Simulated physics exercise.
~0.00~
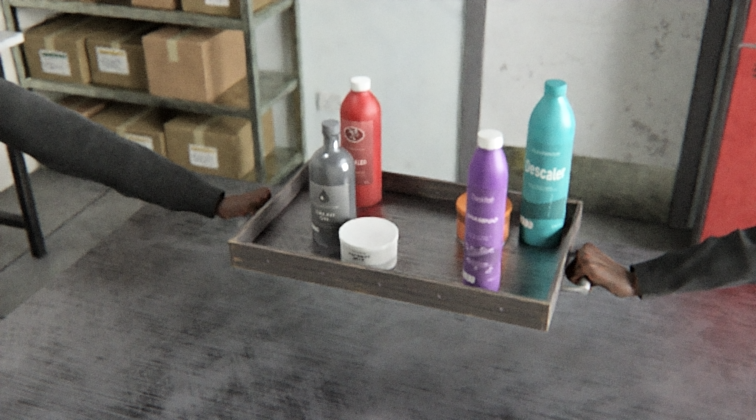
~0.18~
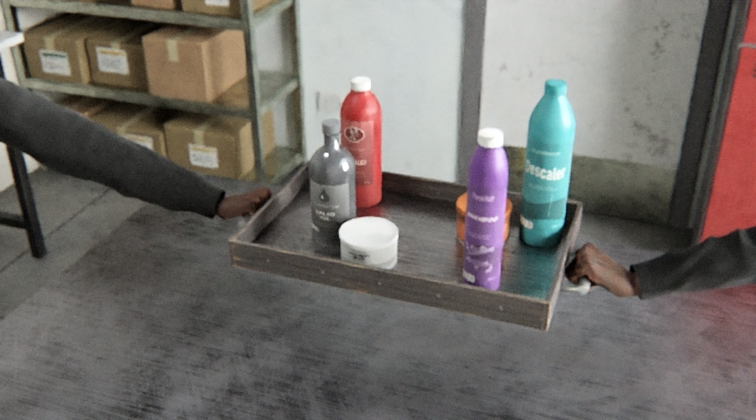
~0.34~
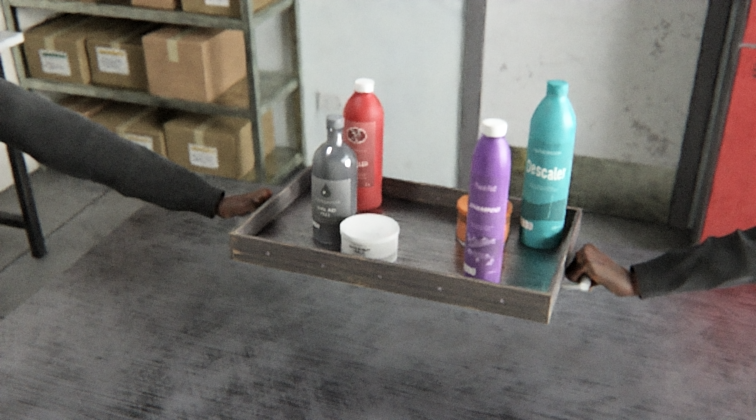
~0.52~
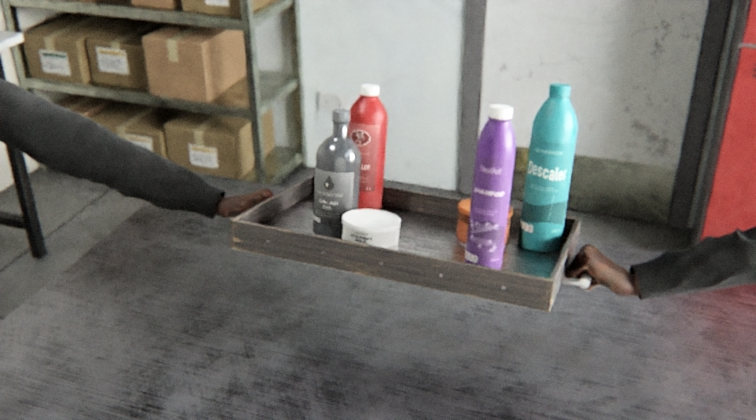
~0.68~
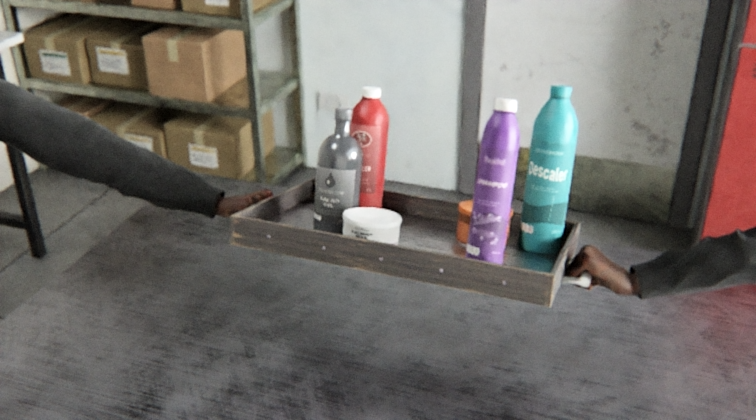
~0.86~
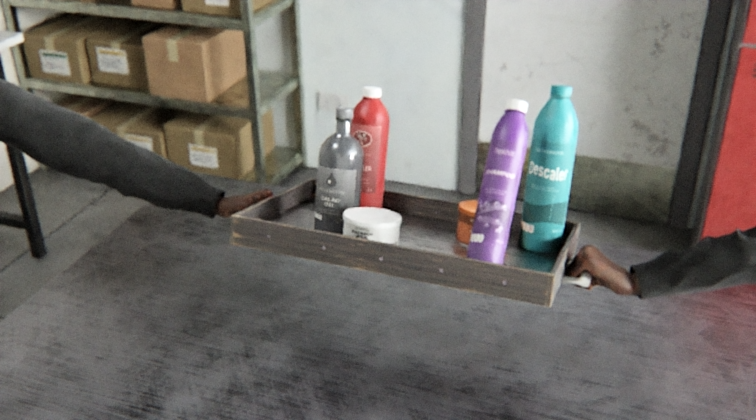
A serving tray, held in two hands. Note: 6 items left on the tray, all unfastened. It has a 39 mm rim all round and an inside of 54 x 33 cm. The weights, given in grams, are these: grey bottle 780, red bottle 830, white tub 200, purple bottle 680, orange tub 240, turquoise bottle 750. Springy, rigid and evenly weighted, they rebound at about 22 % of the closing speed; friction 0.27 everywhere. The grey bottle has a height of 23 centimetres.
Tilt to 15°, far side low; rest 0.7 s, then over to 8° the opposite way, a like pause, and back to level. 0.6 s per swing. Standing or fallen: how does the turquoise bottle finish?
Fallen.
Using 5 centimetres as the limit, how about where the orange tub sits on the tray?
Outcome for the orange tub: Displaced.
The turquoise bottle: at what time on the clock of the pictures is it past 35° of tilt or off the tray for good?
1.3 s or so.
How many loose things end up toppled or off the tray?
In total, 2.
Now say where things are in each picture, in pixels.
The first picture shows tray level; turquoise bottle (548, 164); grey bottle (333, 181).
The second picture shows tray level; white tub (369, 246); purple bottle (485, 216).
The third picture shows tray at 5°, far edge down; grey bottle (335, 177).
The fourth picture shows tray at 12°, far edge down; red bottle (366, 149); white tub (371, 235).
The fifth picture shows tray at 15°, far edge down; purple bottle (494, 188) tipped 5° from how it sat.
The sixth picture shows tray at 15°, far edge down; turquoise bottle (550, 168); grey bottle (340, 171).
After 1.36 s, tray at 15°, far edge down; turquoise bottle now off the tray; purple bottle on its side; orange tub slid 9 cm.
After 2.06 s, tray at 8°, near edge down; purple bottle on its side; orange tub slid 10 cm; grey bottle slid 2 cm.
After 2.66 s, tray at 8°, near edge down; purple bottle on its side; orange tub slid 14 cm; grey bottle slid 2 cm.
At rest (3.7 s), off the tray and tipped over, turquoise bottle; tipped over on the tray, purple bottle; not toppled but over 5 cm from the start, orange tub; the other 3 in place, give or take 5 cm.
